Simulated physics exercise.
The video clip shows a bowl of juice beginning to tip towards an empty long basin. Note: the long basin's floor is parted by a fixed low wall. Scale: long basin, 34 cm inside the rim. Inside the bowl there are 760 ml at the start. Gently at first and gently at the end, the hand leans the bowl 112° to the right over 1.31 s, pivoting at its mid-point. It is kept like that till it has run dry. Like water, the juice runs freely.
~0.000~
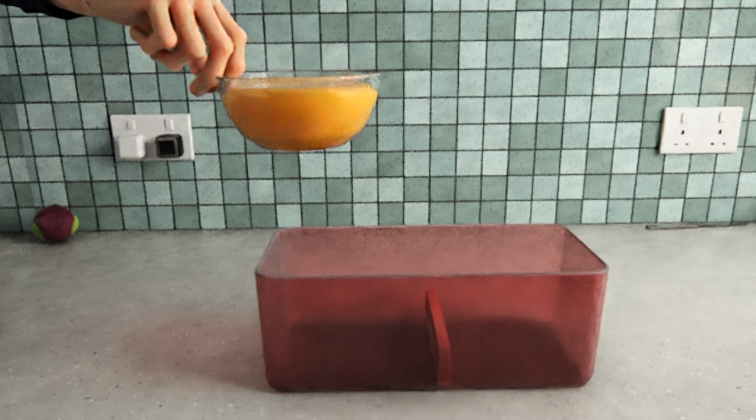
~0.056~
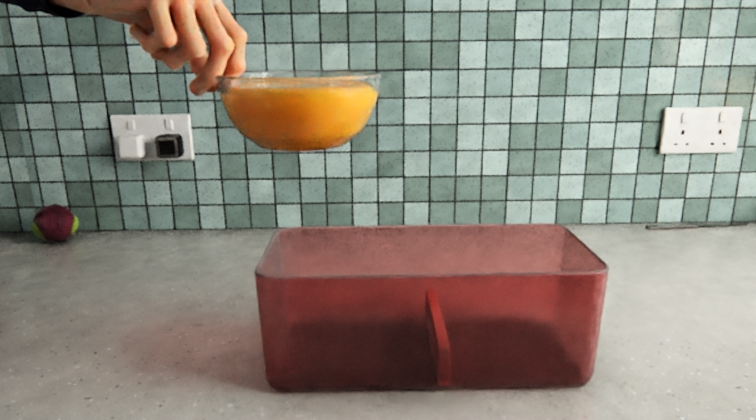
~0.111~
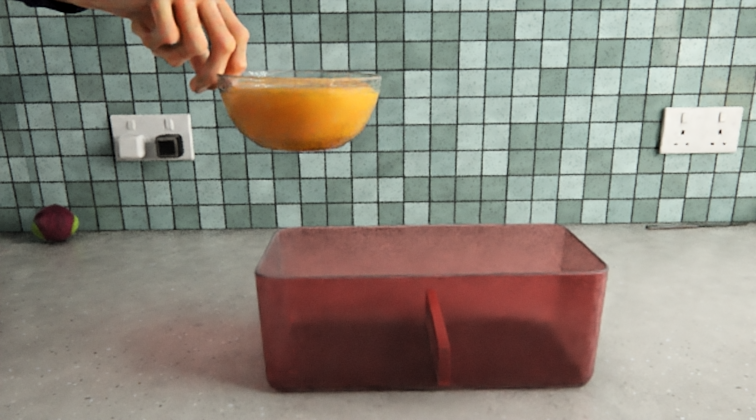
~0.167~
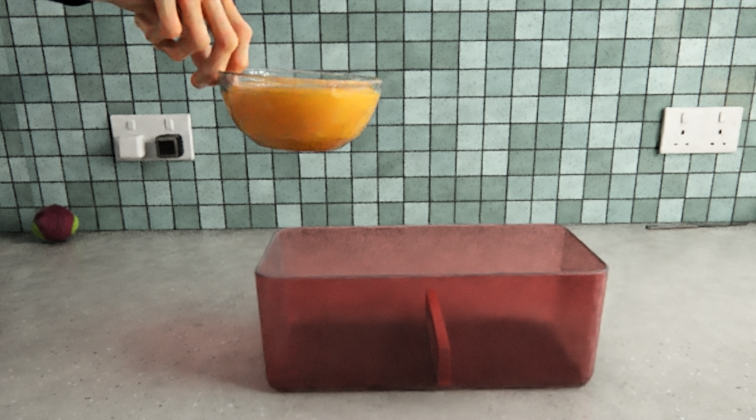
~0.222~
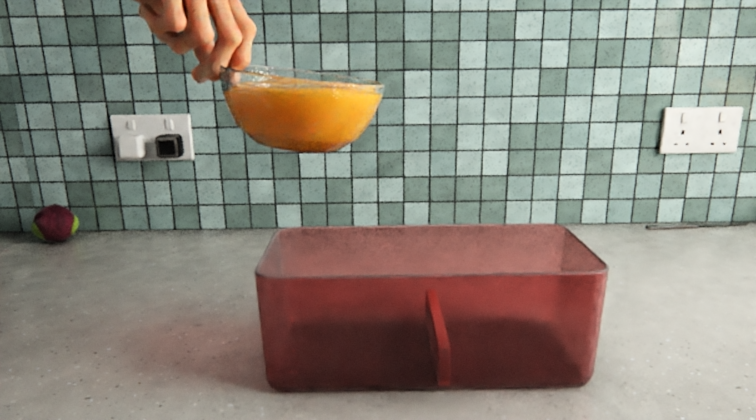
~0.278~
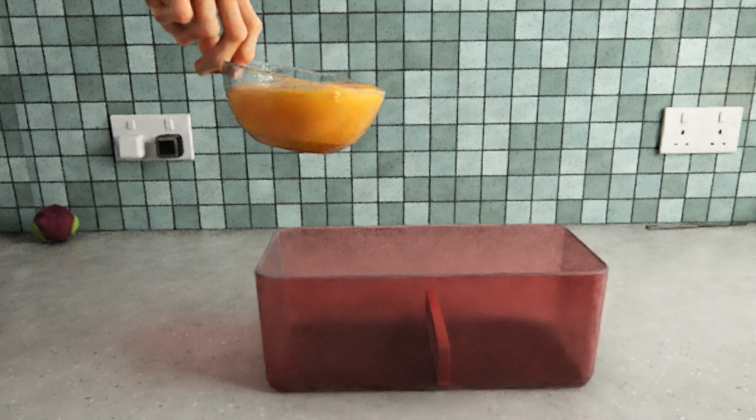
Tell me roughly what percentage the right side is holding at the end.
At the end it holds about 63 per cent.
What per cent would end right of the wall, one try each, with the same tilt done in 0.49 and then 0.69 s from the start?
Result: 30 per cent, then 45 per cent.
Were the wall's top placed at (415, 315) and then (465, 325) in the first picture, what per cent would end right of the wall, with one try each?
In turn about 75 and 30 per cent.
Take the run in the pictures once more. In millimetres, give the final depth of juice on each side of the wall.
I'd say close to 10 mm on the left, close to 22 mm on the right.
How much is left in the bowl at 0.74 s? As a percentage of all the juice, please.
Around 34 percent.
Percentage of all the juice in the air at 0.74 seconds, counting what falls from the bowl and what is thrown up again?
Around 36 in a hundred.
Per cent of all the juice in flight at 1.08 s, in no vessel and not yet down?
Around 4 per cent of the liquid is in flight.
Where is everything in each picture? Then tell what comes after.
In the first picture, tilt 0°; pouring edge (379, 76); surface from (226, 88) to (376, 85); the long basin's rim runs from (267, 251) to (585, 247); the wall's top is at (437, 316).
In the second picture, tilt 1°; pouring edge (379, 77); surface from (226, 87) to (376, 86).
In the third picture, tilt 2°; pouring edge (380, 79); surface from (226, 86) to (377, 87).
In the fourth picture, tilt 4°; pouring edge (381, 82); surface from (228, 86) to (378, 88).
In the fifth picture, tilt 8°; pouring edge (382, 87); surface from (230, 85) to (378, 88).
In the sixth picture, tilt 12°; pouring edge (384, 93); surface from (232, 87) to (382, 89).
Then, 0.74 s in, the tilt is 67° and 34 per cent is still to pour, 5 is left of the wall and 24 right of it.
Then, 1.08 s in, the tilt is 103° and 0 per cent is still to pour, 33 is left of the wall and 63 right of it.
Then, 1.43 s in, the tilt is 112° and 0 per cent is still to pour, 36 is left of the wall and 63 right of it.
Then, 1.81 s in, the tilt is 112° and 0 per cent is still to pour, 36 is left of the wall and 63 right of it.
Finally, 36 per cent lies left of the wall, 63 right of it and 0 outside.
